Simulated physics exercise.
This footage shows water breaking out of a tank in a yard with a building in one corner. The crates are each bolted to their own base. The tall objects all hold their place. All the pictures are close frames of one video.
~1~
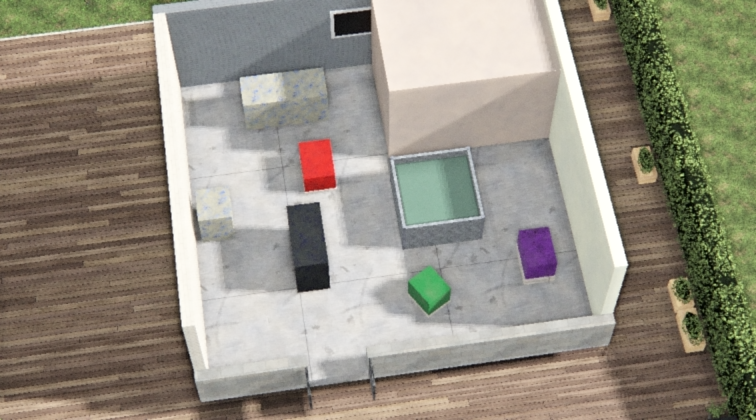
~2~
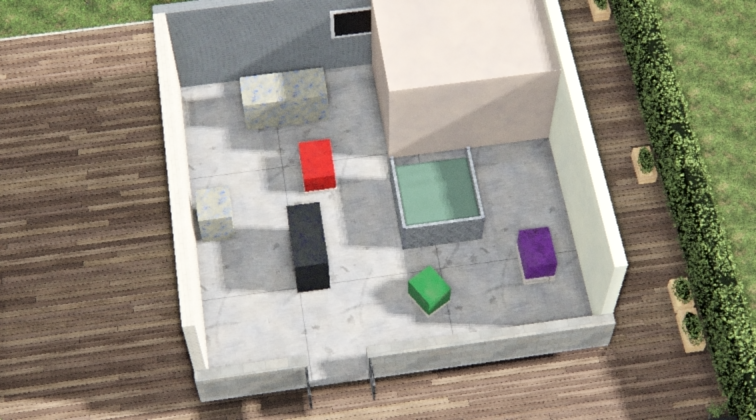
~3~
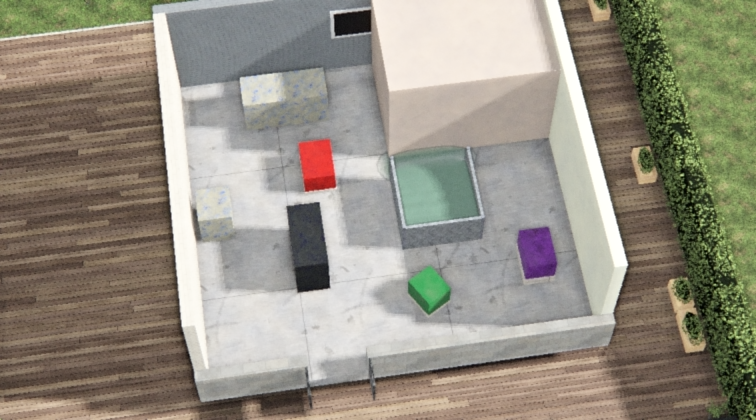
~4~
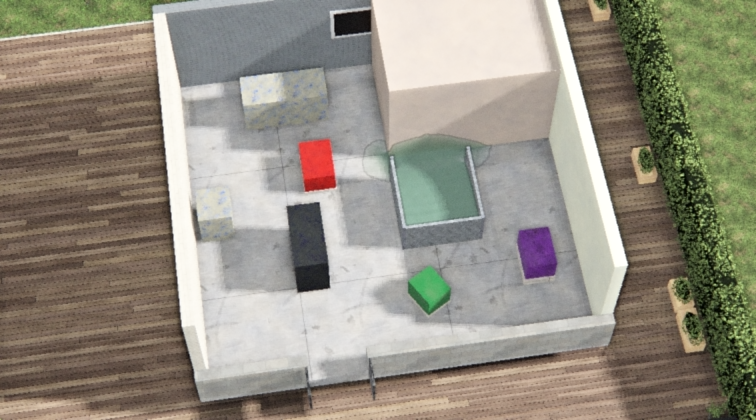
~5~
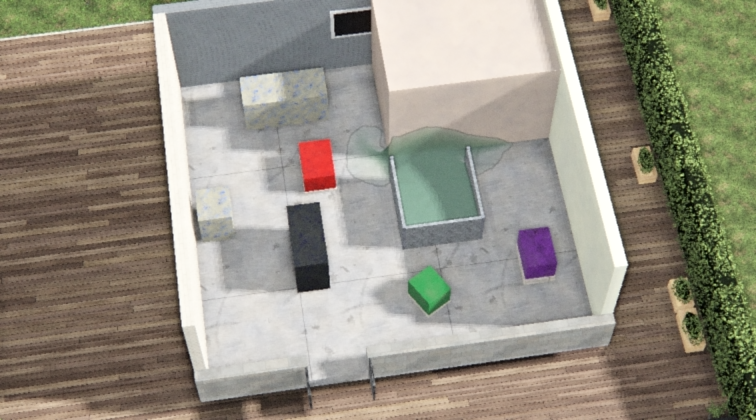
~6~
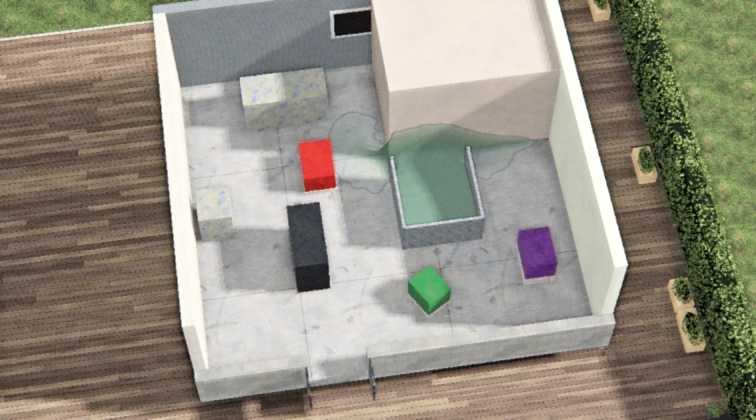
Water lies still in an open, grey-rimmed tank, then pours out over its far side and spreads left and right along the base of a pale building, in a walled yard seen from high above. A red block, a black block and pale stone blocks stand left of the tank, with green and purple blocks nearer the front. The blocks and the camera stay still as the thin, greenish sheet widens across the grey floor.
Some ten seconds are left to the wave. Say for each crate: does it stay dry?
In order: Green crate: Reached by water, purple crate: Kept safe, red crate: Reached by water.
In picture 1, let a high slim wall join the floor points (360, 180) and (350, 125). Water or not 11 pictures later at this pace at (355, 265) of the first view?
My call: Soaked.
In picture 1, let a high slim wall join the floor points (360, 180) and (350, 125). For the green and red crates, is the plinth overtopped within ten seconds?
My reading: Green is wetted, red escapes it.
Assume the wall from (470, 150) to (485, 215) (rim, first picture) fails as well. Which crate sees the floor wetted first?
It is the purple-painted one.
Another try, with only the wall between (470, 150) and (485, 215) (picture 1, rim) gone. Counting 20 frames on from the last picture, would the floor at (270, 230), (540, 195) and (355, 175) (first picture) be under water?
In order: Spared, swamped, swamped.
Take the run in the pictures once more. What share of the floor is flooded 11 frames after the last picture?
I reckon 35 per cent or so.
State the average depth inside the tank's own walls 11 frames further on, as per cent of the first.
Roughly 40 per cent.
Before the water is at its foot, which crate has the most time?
My pick is the one in green.
A moment on, water covers 20 % of the floor; the green crate not reached, the purple crate not reached, the red crate water round its plinth.
Next, water covers 35 % of the floor; the green crate not reached, the purple crate water round its plinth, the red crate water round its plinth.
Then, water covers 60 % of the floor; the green crate water round its plinth, the purple crate water round its plinth, the red crate water round its plinth.
Later, water covers 80 % of the floor; the green crate water round its plinth, the purple crate water round its plinth, the red crate water round its plinth.
In the end, water covers 100 % of the floor; the green crate was topped, the purple crate stayed above the water, the red crate was topped.
